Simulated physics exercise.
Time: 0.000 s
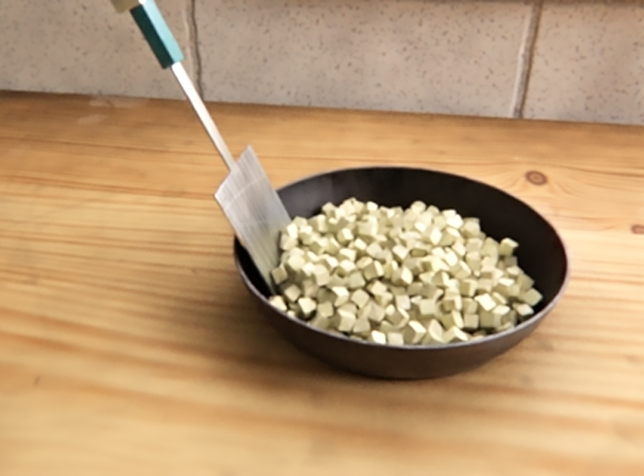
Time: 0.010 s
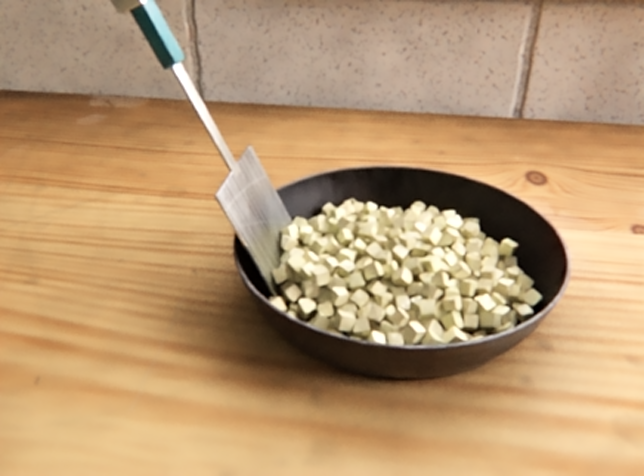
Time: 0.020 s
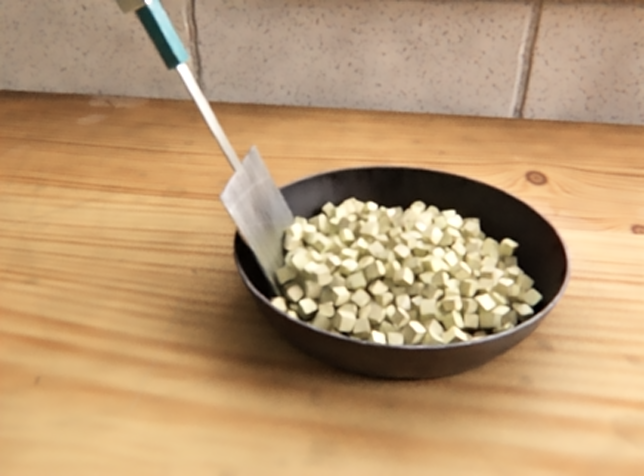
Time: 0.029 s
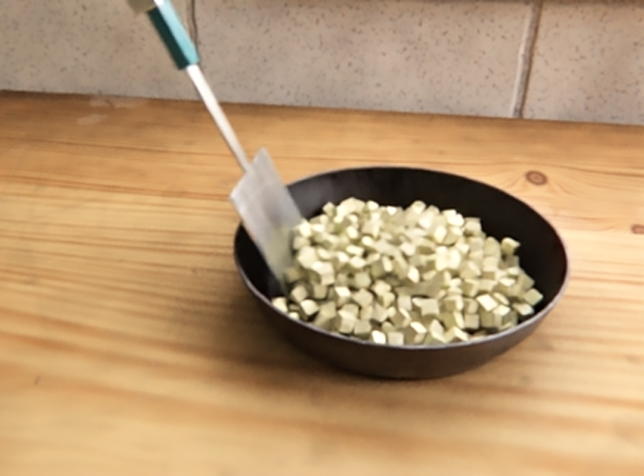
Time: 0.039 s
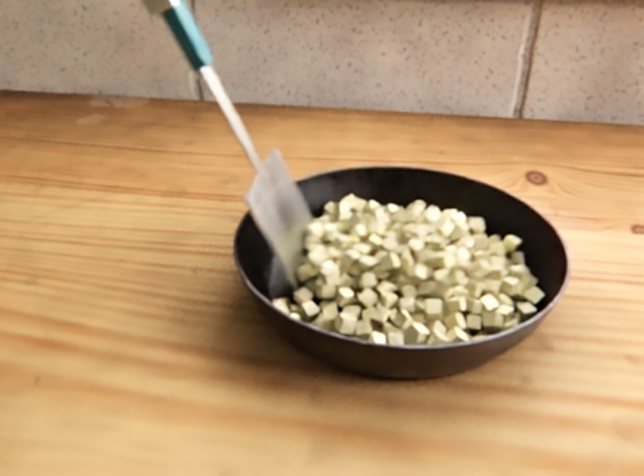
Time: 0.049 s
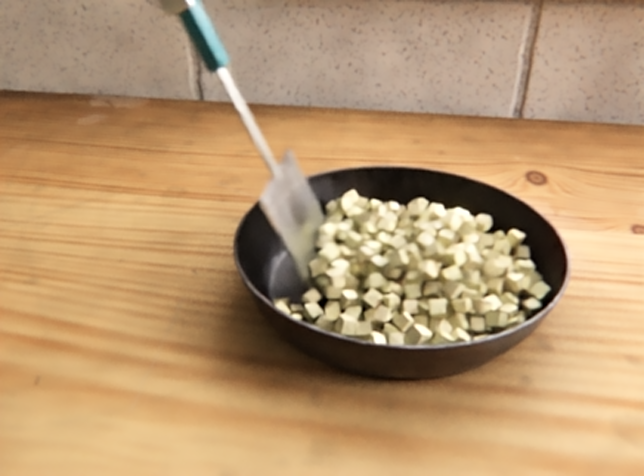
A turner with a teal handle sliding rightward through a heap of pale vegetable dice in a dark frying pan on wood.
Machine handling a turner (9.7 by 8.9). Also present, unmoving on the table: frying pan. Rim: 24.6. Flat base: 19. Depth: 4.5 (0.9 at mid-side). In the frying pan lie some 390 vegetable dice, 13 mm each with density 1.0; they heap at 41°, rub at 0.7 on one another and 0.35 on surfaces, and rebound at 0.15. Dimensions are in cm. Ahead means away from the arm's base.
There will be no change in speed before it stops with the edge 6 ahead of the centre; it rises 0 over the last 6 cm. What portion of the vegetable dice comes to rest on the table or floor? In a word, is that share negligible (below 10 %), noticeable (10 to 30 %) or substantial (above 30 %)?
In a word, noticeable.
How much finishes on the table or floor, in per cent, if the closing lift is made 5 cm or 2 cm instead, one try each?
It comes to around 20 per cent on the first try and around 25 per cent on the second.
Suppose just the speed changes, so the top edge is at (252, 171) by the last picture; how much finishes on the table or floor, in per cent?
Expect about 10 per cent there.
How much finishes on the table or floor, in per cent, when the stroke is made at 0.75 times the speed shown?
I'd put it at about 15 per cent.
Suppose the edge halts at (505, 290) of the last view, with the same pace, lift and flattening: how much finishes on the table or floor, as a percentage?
Something close to 40 in a hundred.
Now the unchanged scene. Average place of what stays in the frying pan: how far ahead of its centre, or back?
About 5.0 centimetres ahead.
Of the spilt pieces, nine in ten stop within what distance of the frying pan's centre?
25 cm.
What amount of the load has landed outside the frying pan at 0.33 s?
Some 15 per cent of the load.
By 0.08 s, sloping 65°, highest piece 6 above the table; 390 in the frying pan.
By 0.11 s, sloping 65°, highest piece 7 above the table; 390 in the frying pan.
By 0.33 s, sloping 65°, highest piece 7 above the table; 308 in the frying pan, 67 on the table or floor, 15 on the blade or in flight.
By 1.38 s, sloping 65°, highest piece 6 above the table; 307 in the frying pan, 83 on the table or floor.
Final count, 307 in the frying pan, 83 on the table or floor. That is 21 % on the table or floor.
